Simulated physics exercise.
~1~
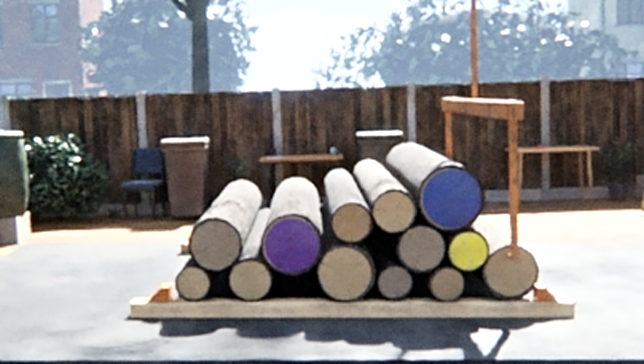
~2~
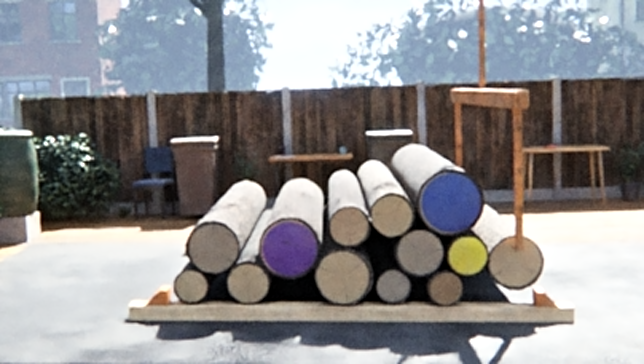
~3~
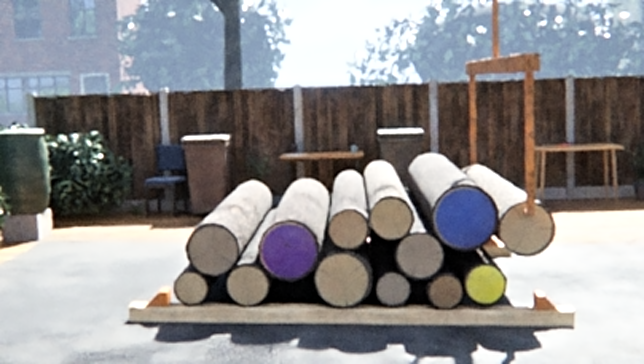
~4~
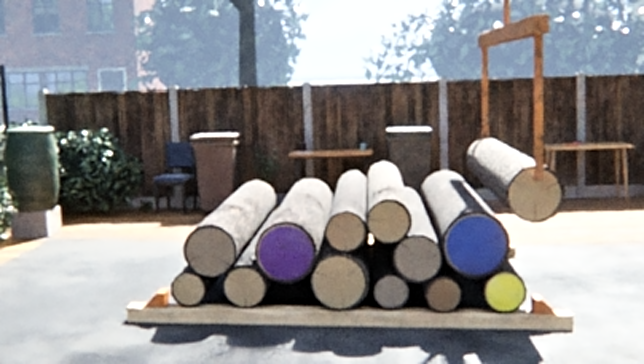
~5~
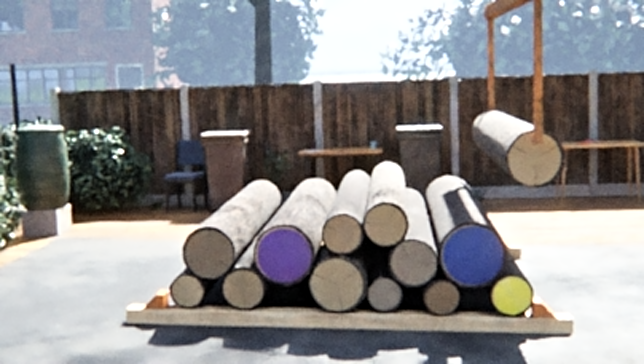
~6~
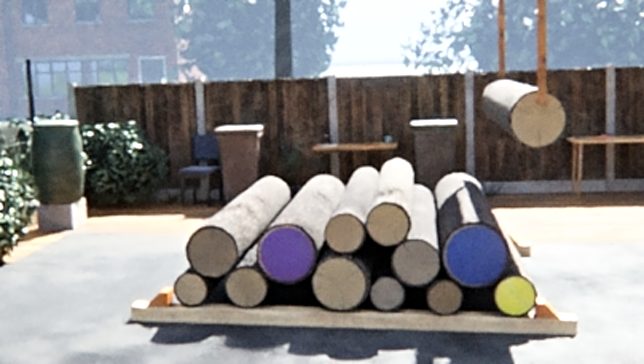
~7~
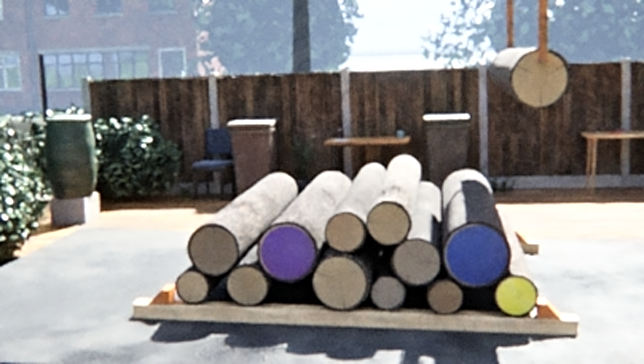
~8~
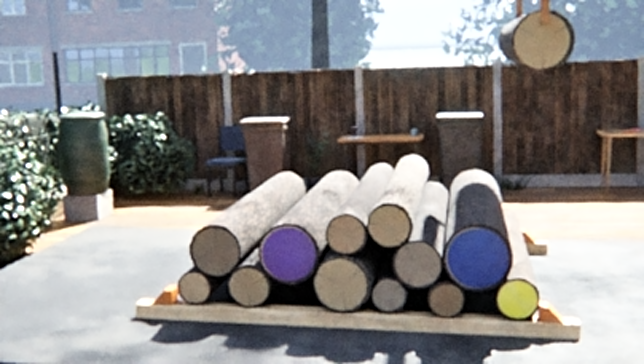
A plain log at the lower right end of a stack hangs from a wooden beam, seen end-on in a sunlit paved yard with a fence, bins and shrubs behind. A purple-ended log lies left of centre, a blue one high on the right, and a yellow one below it. The beam lifts the plain log up and out of the stack. As it leaves, the yellow log rolls down right into the gap and the blue one sinks after it, while purple stays put. The view drifts slightly sideways, and finally the lifted log hangs high above the settled stack.
